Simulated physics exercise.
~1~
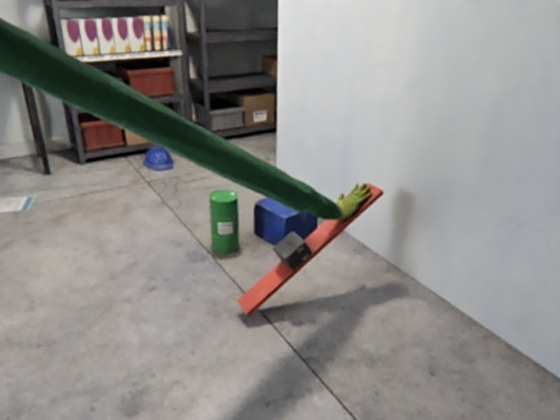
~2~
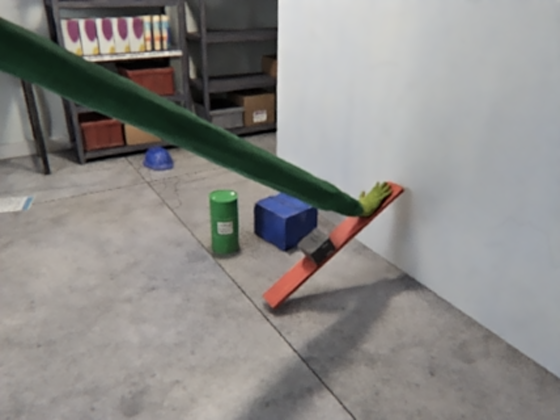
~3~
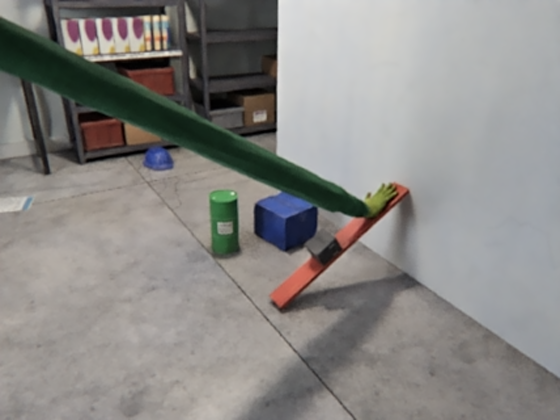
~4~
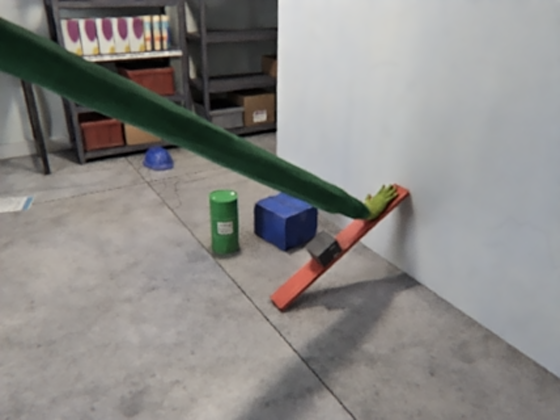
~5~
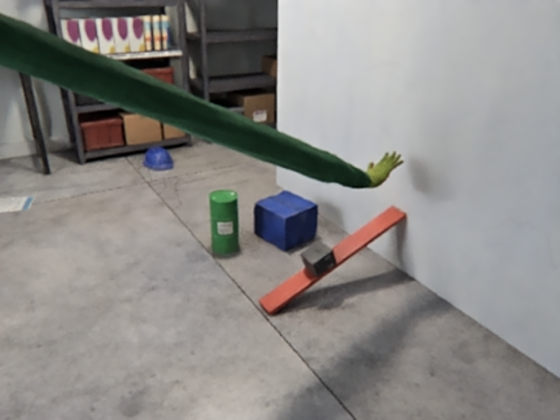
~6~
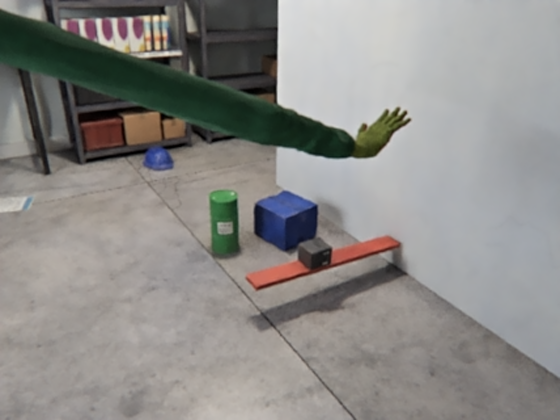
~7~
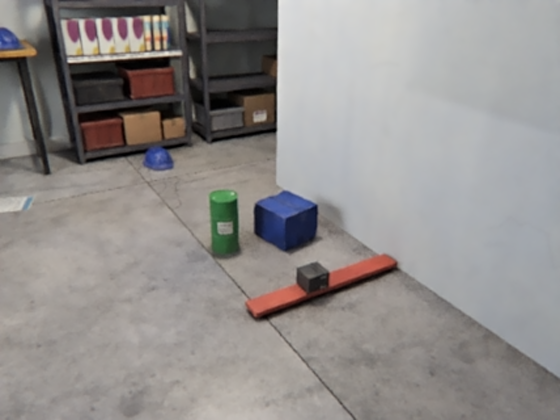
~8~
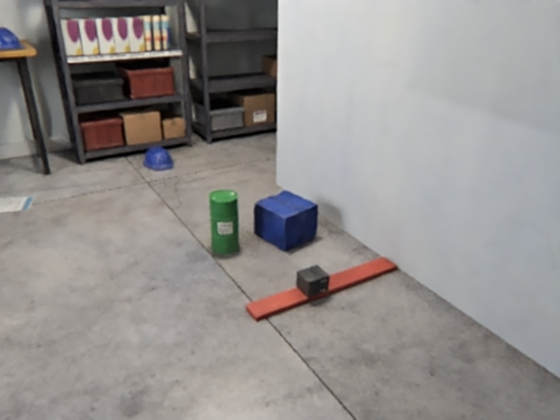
A green-sleeved arm with a yellow-green glove leaned a red plank carrying a small dark block against a pale wall, then let go and drew away. The plank slid down and ended flat on the floor, the block still on it.
